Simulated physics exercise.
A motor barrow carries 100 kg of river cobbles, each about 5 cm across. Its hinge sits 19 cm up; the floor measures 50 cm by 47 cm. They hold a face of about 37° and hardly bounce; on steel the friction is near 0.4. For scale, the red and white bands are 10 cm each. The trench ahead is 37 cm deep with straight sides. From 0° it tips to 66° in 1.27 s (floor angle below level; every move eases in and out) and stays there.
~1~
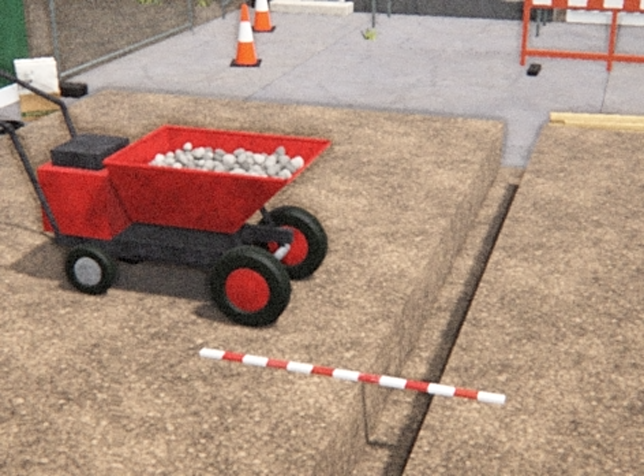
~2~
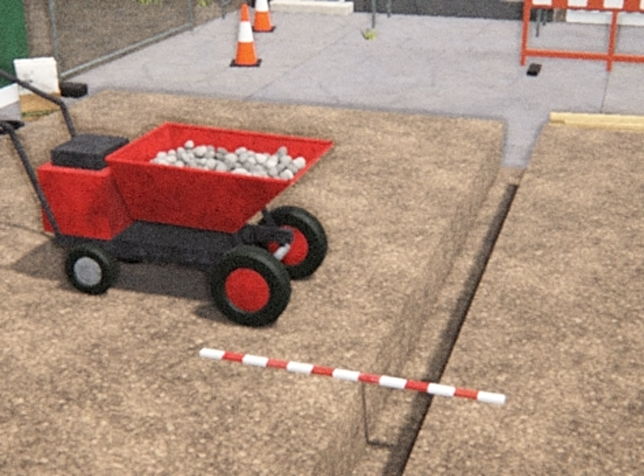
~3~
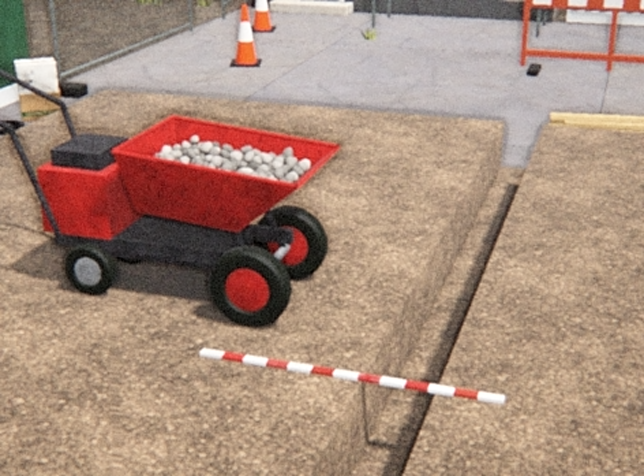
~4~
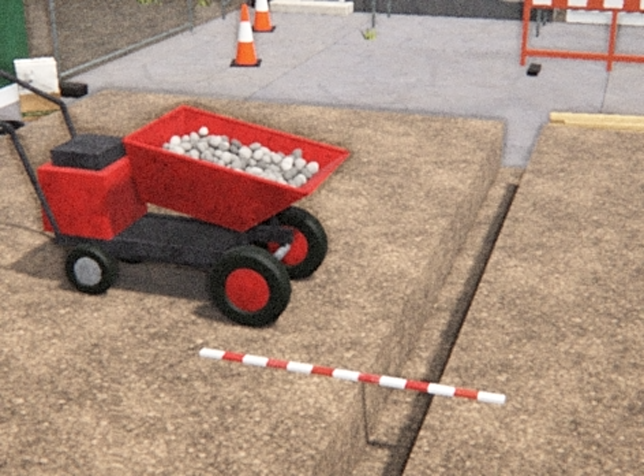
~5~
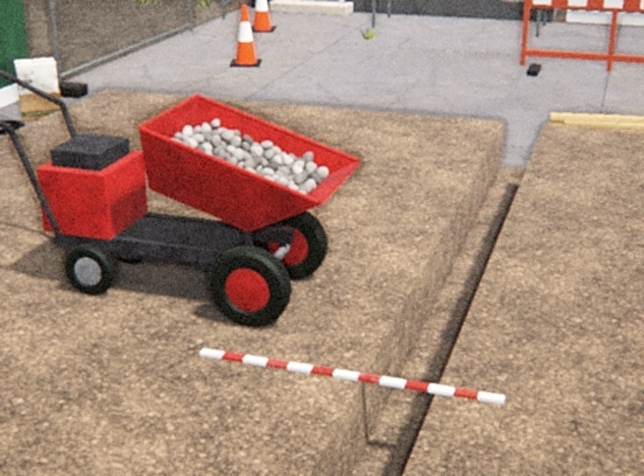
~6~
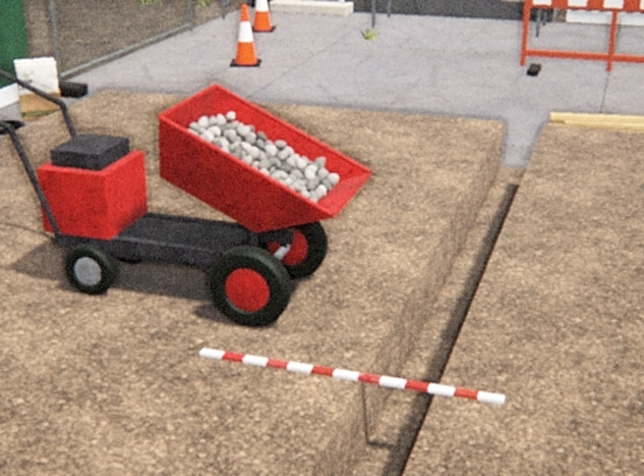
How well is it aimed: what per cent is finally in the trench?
About 95 per cent.
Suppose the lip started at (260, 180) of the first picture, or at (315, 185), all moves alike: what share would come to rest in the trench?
About 90 and 65 per cent.
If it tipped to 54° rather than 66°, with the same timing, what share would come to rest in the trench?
Then about 70 per cent.
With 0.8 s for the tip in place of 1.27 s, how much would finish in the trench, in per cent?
It would be near 85 per cent.
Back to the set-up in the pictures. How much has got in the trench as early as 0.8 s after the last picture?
About 35 per cent by then.
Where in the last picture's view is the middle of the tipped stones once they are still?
Around (432, 376).
Then, 0.4 s after the last picture the floor is at 56°, 100 % in the skip; the foremost stones are at (362, 248).
Then, 0.8 s after the last picture the floor is at 66°, 65 % in the skip, 1 % short of the trench, 34 % in the trench; the foremost stones are at (456, 341).
Then, 1.2 s after the last picture the floor is at 66°, 22 % in the skip, 72 % in the trench, 5 % past the trench; the foremost stones are at (525, 331).
Then, 3.1 s after the last picture the floor is at 66°, 0 % in the skip, 95 % in the trench, 5 % past the trench; the foremost stones are at (555, 330).
